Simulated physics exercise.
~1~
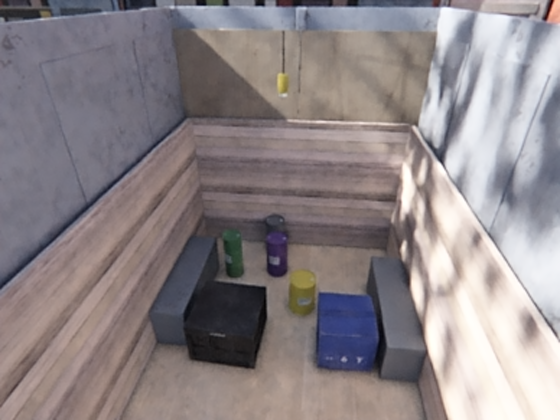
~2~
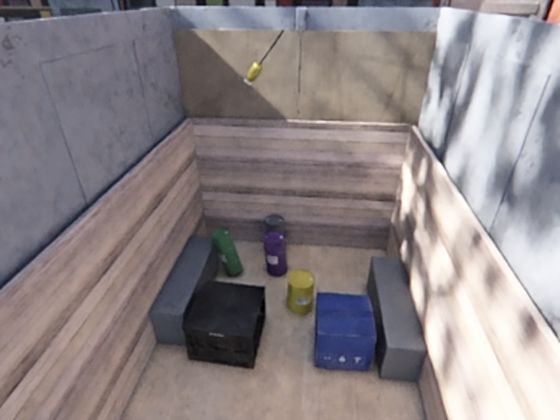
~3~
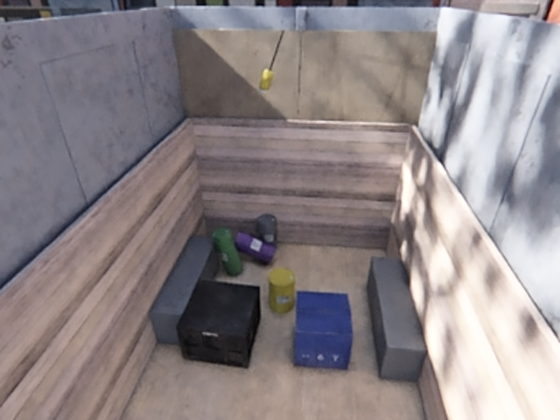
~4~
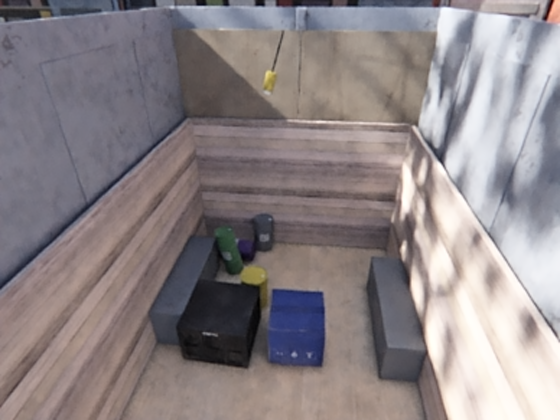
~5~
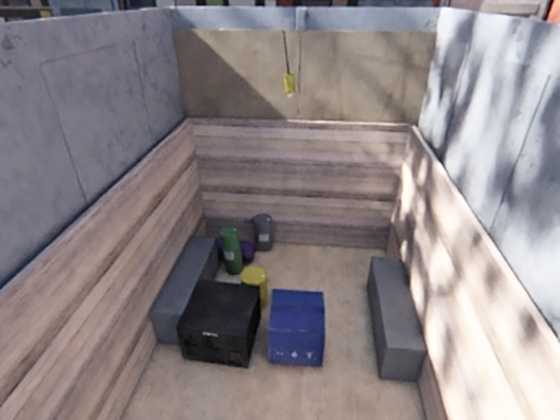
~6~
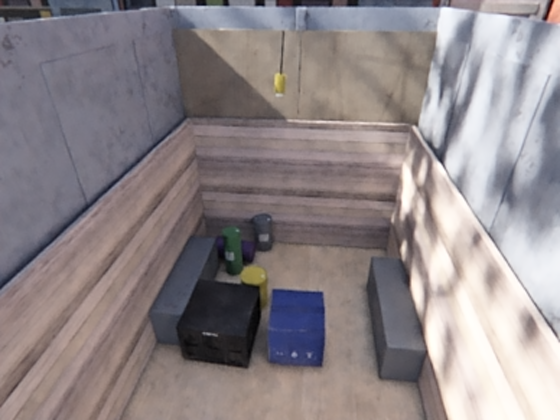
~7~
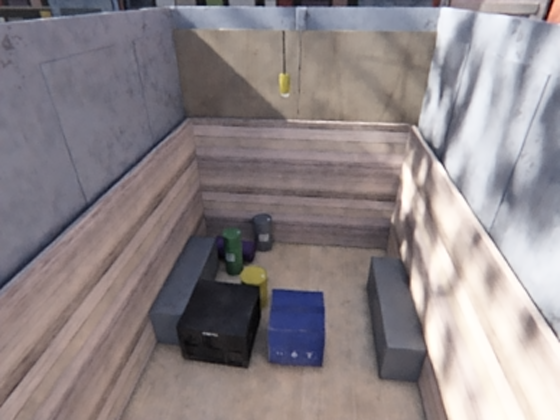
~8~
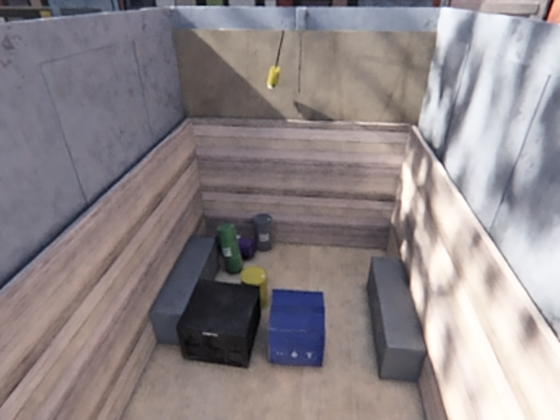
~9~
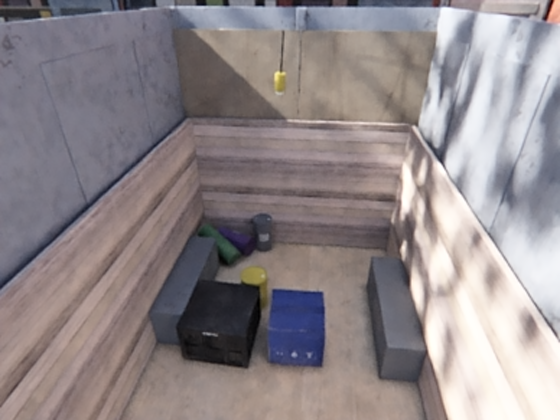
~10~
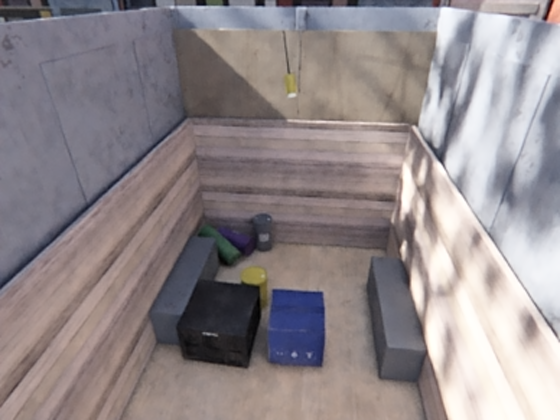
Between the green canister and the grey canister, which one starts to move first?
The green canister moves first, leaning to the left while the grey canister is still in its place. The grey one only starts to move later.
